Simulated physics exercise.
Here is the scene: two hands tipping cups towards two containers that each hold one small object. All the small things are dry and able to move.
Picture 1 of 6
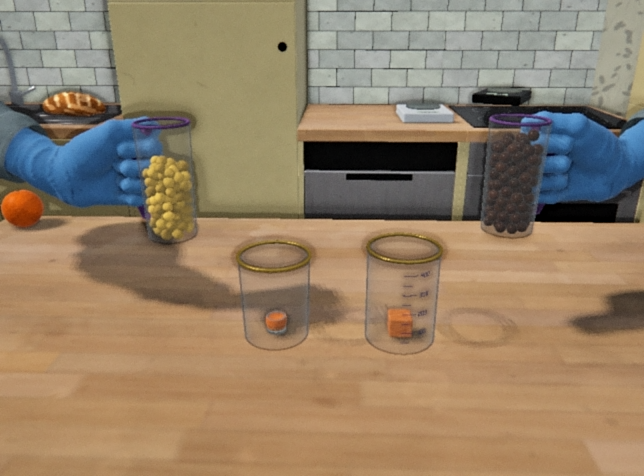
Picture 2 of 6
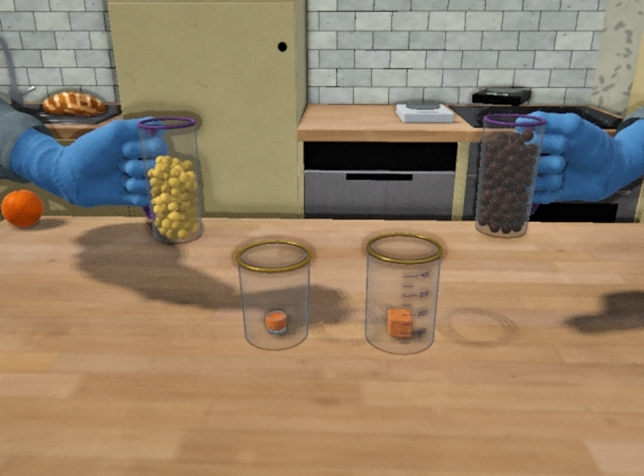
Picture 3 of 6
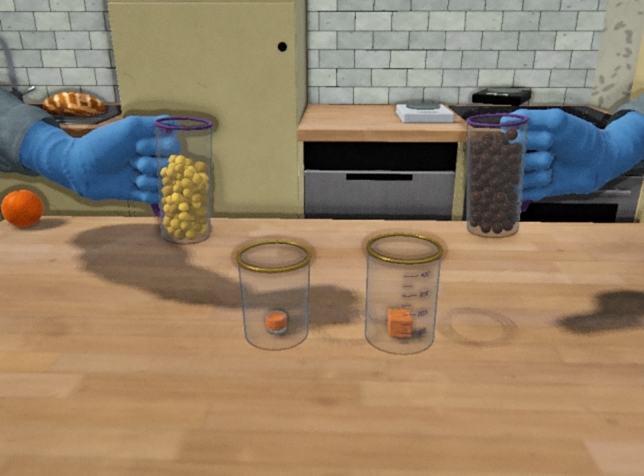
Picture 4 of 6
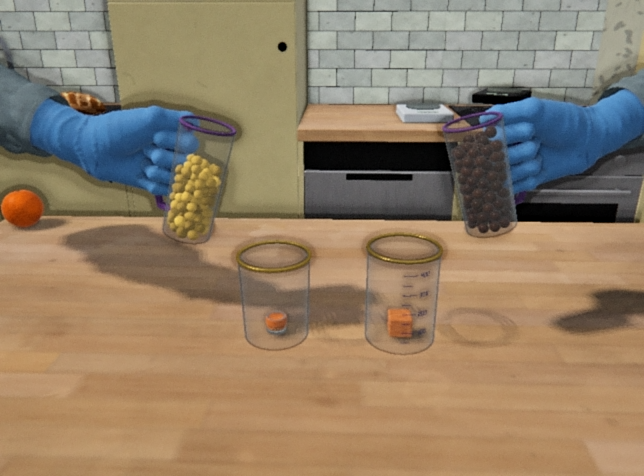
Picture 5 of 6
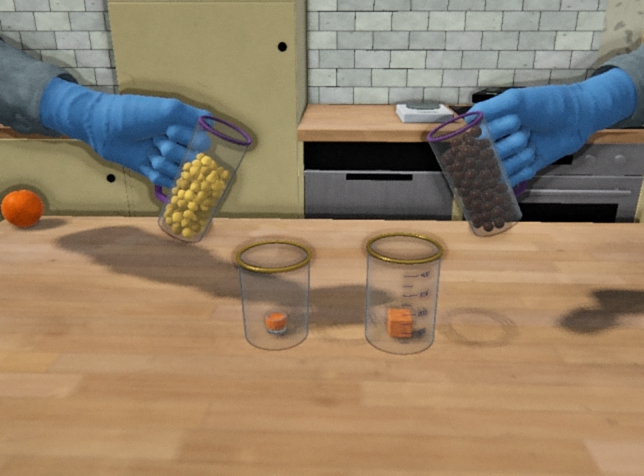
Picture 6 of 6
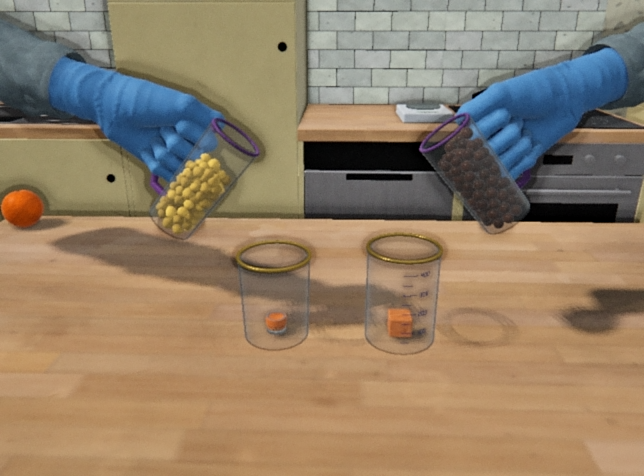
Two blue-gloved hands, one at each side of a wooden kitchen counter seen from the front by a still camera, move their clear, purple-rimmed cups slightly inward, then tilt them steadily toward the middle. The left cup holds yellow balls and the right one dark brown balls. Between them stand two clear, gold-rimmed containers, each with a small orange object inside, while an orange fruit rests at far left.
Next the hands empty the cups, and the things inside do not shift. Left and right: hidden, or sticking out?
Afterwards the left object is swallowed up, while the right object is swallowed up.
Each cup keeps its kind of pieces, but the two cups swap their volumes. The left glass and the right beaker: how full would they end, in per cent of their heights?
Expect some 55 for the left and some 40 for the right.
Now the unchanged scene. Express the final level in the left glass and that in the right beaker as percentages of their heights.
Left 45, right 50, roughly.
Then, 0.33 s on from there, left glass empty, all of its cupful still in the cup; right beaker empty, all of its cupful still in the cup.
Then, 0.75 s on from there, left glass empty, all of its cupful still in the cup; right beaker nearly empty, nearly all of its cupful still in the cup.
Then, 1.20 s on from there, left glass nearly empty, near two thirds of its cupful still in the cup; right beaker a quarter full, near a quarter of its cupful still in the cup.
In the end, left glass half full (surface near (275, 298)), nothing beside it; right beaker half full (surface near (402, 293)), nothing beside it; the left thing is covered; the right thing is covered.
